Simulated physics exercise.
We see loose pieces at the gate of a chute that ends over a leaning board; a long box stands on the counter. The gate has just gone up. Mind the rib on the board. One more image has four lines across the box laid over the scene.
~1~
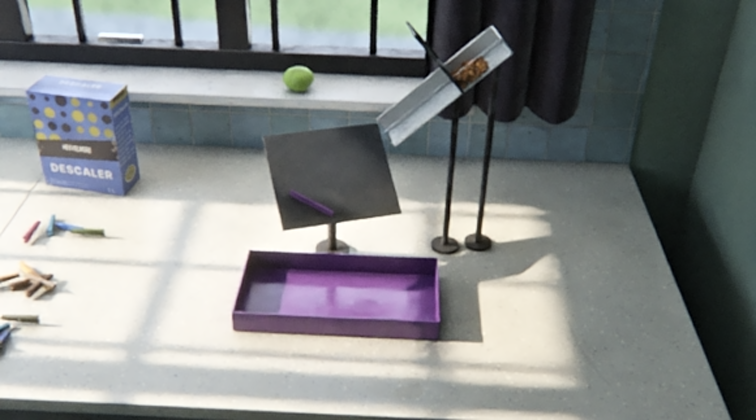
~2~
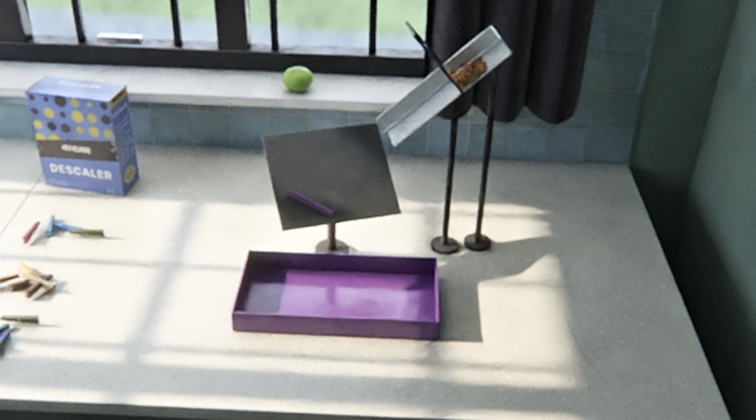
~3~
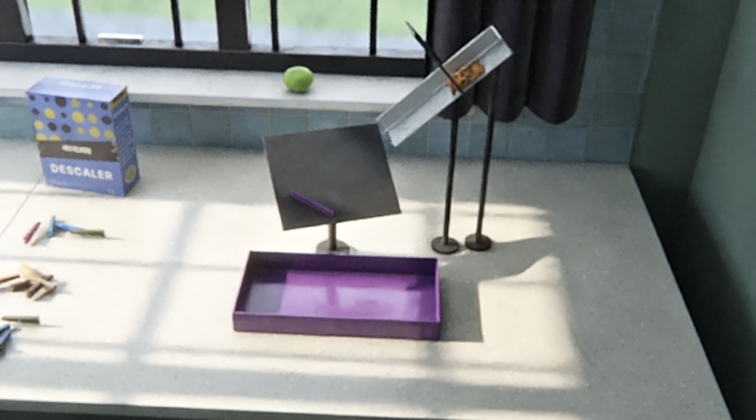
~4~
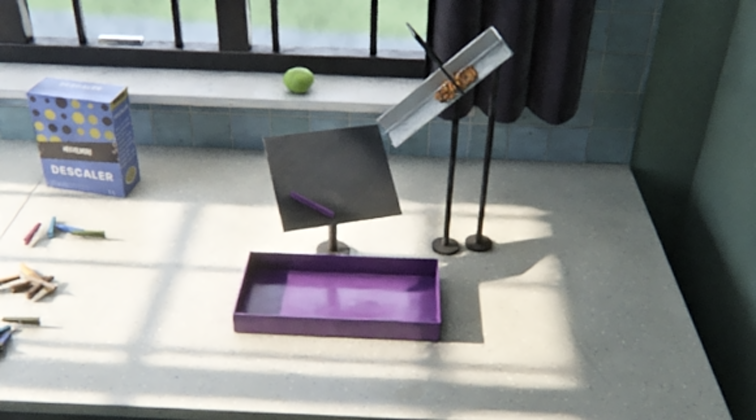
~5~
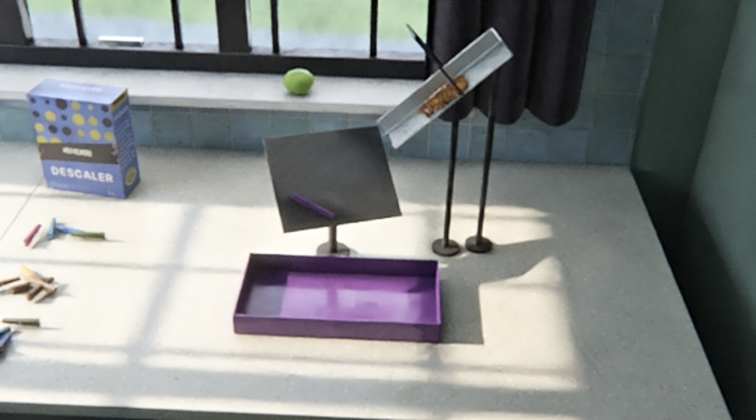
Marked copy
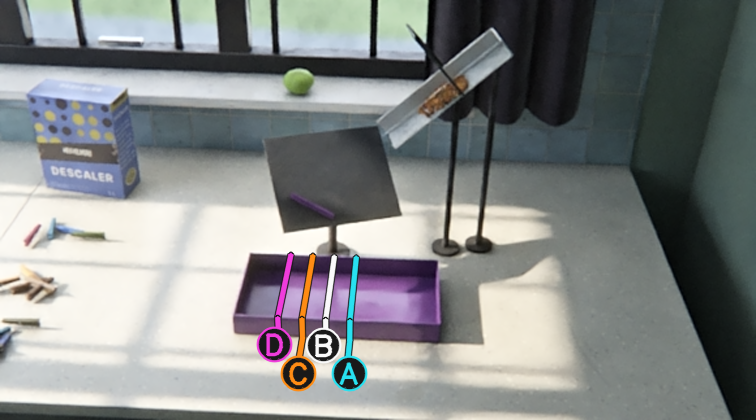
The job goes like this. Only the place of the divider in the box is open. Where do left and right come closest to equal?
The answer is line A.
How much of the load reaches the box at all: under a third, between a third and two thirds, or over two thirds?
About that: Over two thirds.
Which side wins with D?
More lands on the right.
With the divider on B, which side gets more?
The right side.
On the marked copy, line A crosses the front rim at (349, 320); line B crosses the front rim at (325, 319); line C crosses the front rim at (302, 318); line D crosses the front rim at (277, 317).
With A, of what is caught, about half on the left of the divider, about half on the right.
With B, of what is caught, a stray few on the left of the divider, nearly all on the right.
With C, of what is caught, none on the left of the divider, all on the right.
With D, of what is caught, none on the left of the divider, all on the right.
